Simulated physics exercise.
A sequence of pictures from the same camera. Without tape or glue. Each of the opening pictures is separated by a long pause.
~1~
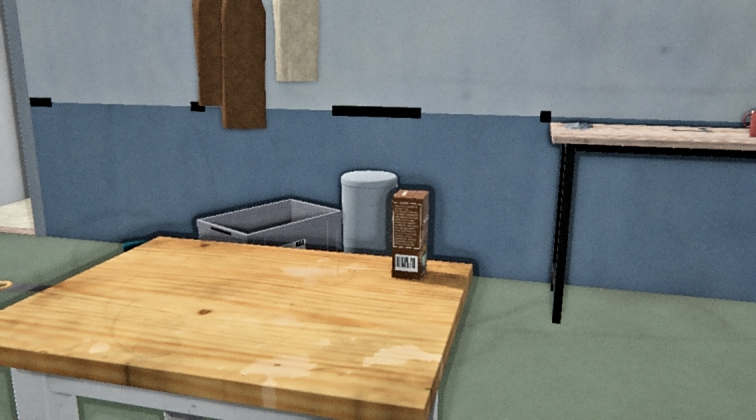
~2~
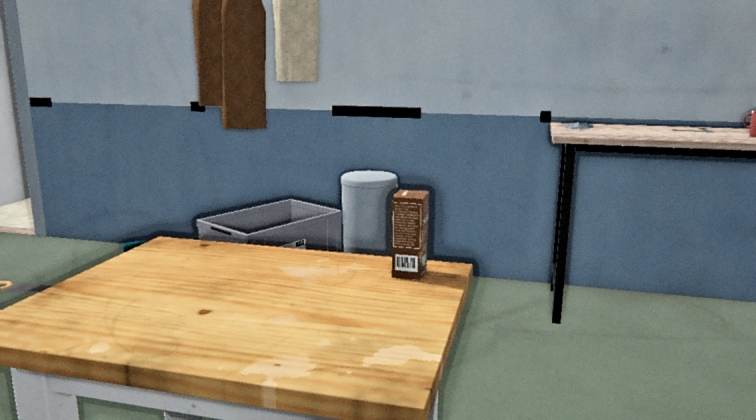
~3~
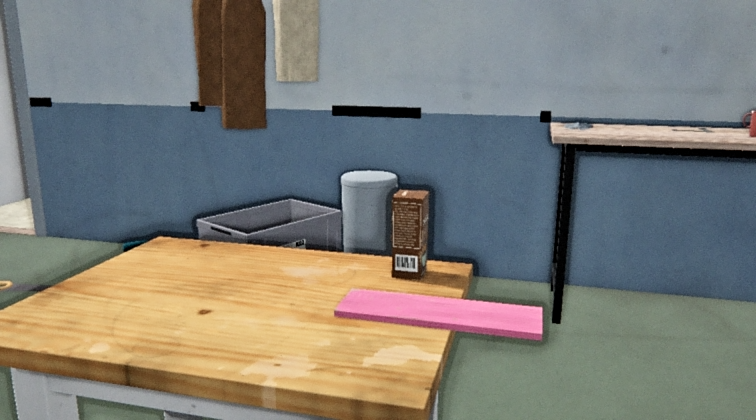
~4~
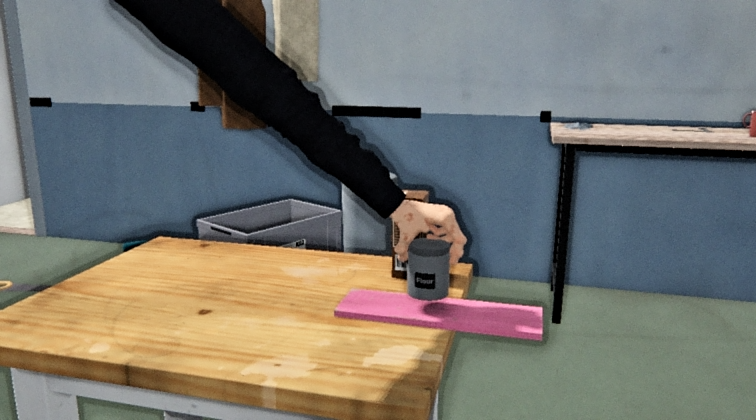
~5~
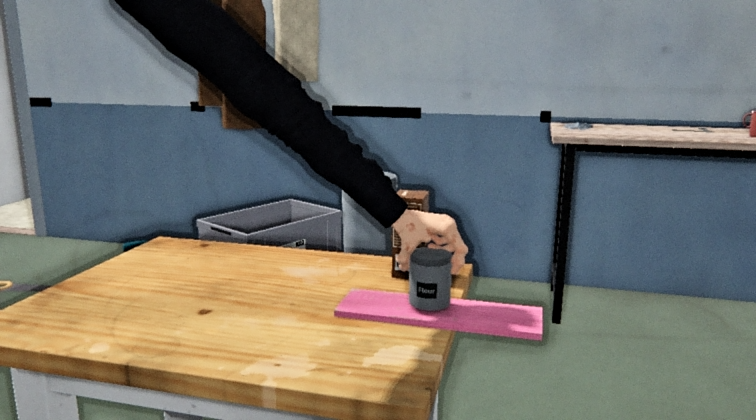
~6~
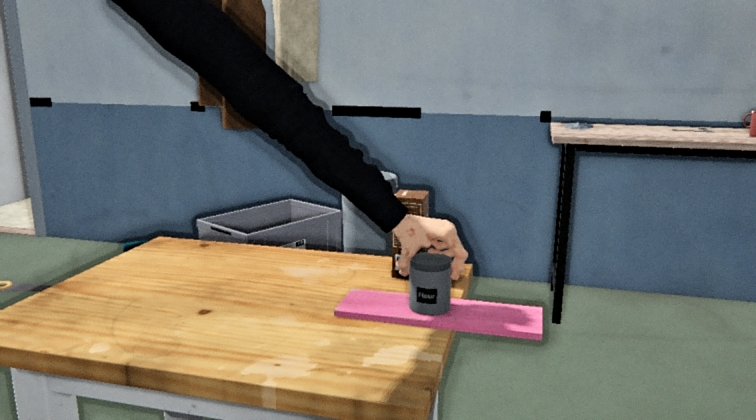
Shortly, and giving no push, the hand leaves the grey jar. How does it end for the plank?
Stays put.
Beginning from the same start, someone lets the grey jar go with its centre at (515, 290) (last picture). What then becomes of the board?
In that case it drops.
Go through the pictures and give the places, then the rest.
In the first frame, the last thing is not in view yet.
In the second frame, the last thing is not in view yet.
In the third frame, the last thing is not in view yet; pink board (439, 312).
In the fourth frame, still above its spot; grey jar (428, 269); pink board (439, 312).
In the fifth frame, still above its spot; grey jar (430, 278); pink board (439, 312).
In the sixth frame, in place under the hand; grey jar (430, 283); pink board (439, 312).
Then, 0.80 s later than the last frame, all is still.
Then, 1.70 s later than the last frame, grey jar resting near (430, 283).
When it is over, all 3 as before. End places, in pixels of the last picture, grey jar near (430, 283). The board stays on the table.
